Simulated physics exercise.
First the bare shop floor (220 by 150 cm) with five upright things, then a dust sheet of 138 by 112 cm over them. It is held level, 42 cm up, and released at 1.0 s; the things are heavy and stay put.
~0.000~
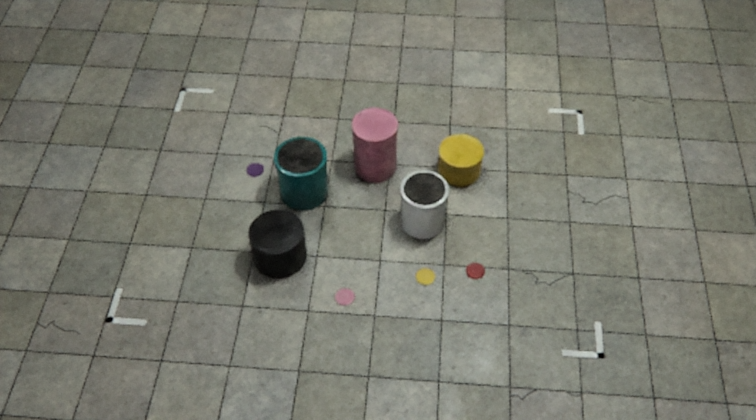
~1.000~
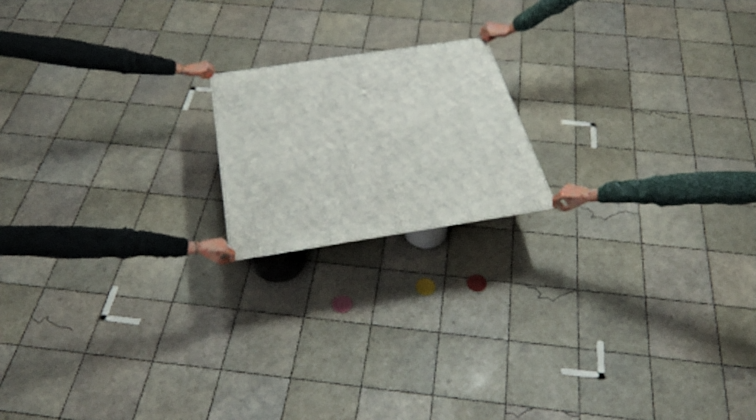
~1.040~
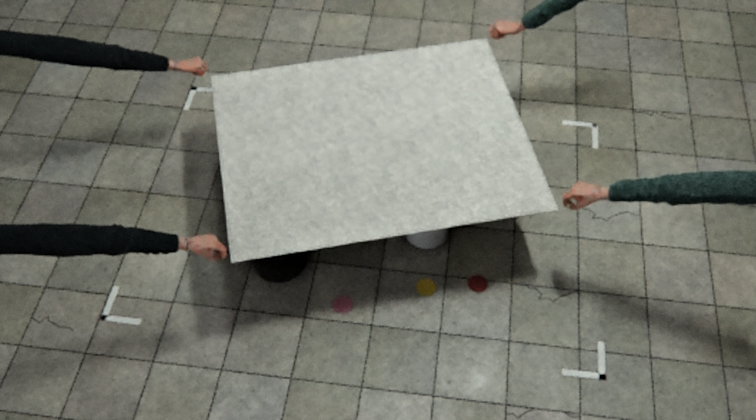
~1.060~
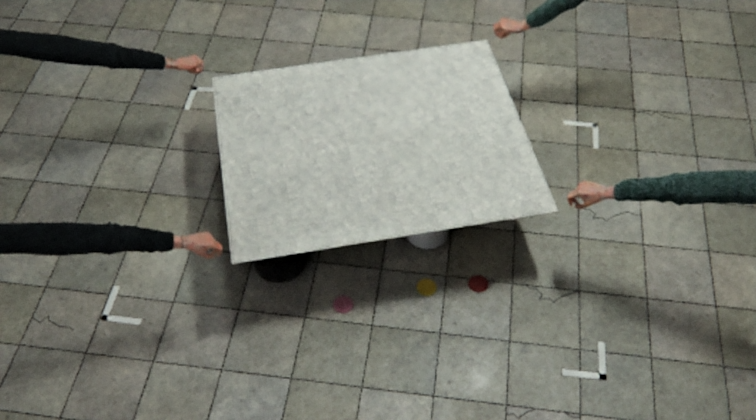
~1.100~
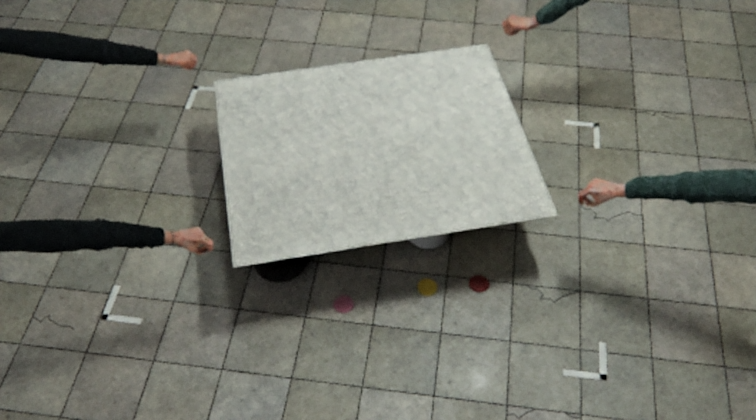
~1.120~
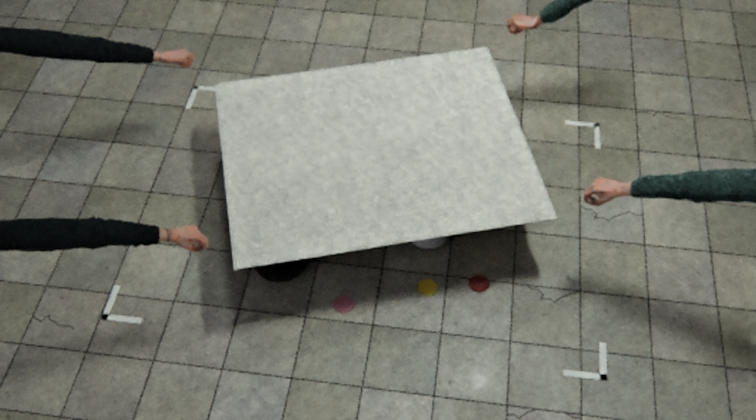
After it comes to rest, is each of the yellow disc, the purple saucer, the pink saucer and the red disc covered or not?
In order: The yellow disc still shows; the purple saucer gets covered; the pink saucer still shows; the red disc still shows.
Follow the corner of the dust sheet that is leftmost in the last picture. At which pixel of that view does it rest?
Around (242, 140).
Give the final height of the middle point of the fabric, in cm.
About 32 cm.
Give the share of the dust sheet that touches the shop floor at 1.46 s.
About 5 %.
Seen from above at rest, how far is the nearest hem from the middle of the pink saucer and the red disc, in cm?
Roughly 10 cm, 10 cm.
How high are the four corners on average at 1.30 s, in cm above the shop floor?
About 10 cm.
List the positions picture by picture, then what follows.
In the first frame, yellow disc (426, 276); purple saucer (255, 169); pink saucer (345, 297); red disc (475, 271); black tub (276, 231), 20 cm tall; teal pot (300, 156), 27 cm tall; pink bin (375, 124), 32 cm tall; white pot (425, 188), 25 cm tall; yellow bin (462, 150), 15 cm tall.
In the second frame, dust sheet corners (230, 261) (210, 75) (485, 37) (557, 208); highest point 42 cm, lowest 42 cm.
In the third frame, dust sheet corners (231, 263) (211, 76); highest point 41 cm, lowest 41 cm.
In the fourth frame, dust sheet corners (232, 264) (212, 78); highest point 40 cm, lowest 40 cm.
In the fifth frame, dust sheet corners (233, 267) (214, 82); highest point 38 cm, lowest 37 cm.
In the sixth frame, dust sheet corners (234, 270) (215, 85) (487, 48) (557, 218); highest point 36 cm, lowest 35 cm.
By 1.3 s, 0 % of it is down, spanning 158 by 144 cm, above purple saucer.
By 1.5 s, 5 % of it is down, spanning 144 by 133 cm, above purple saucer.
By 1.6 s, 5 % of it is down, spanning 145 by 137 cm, above purple saucer.
By 1.8 s, 5 % of it is down, spanning 143 by 132 cm, above purple saucer.
By 3.3 s, 5 % of it is down, spanning 143 by 133 cm, above purple saucer.
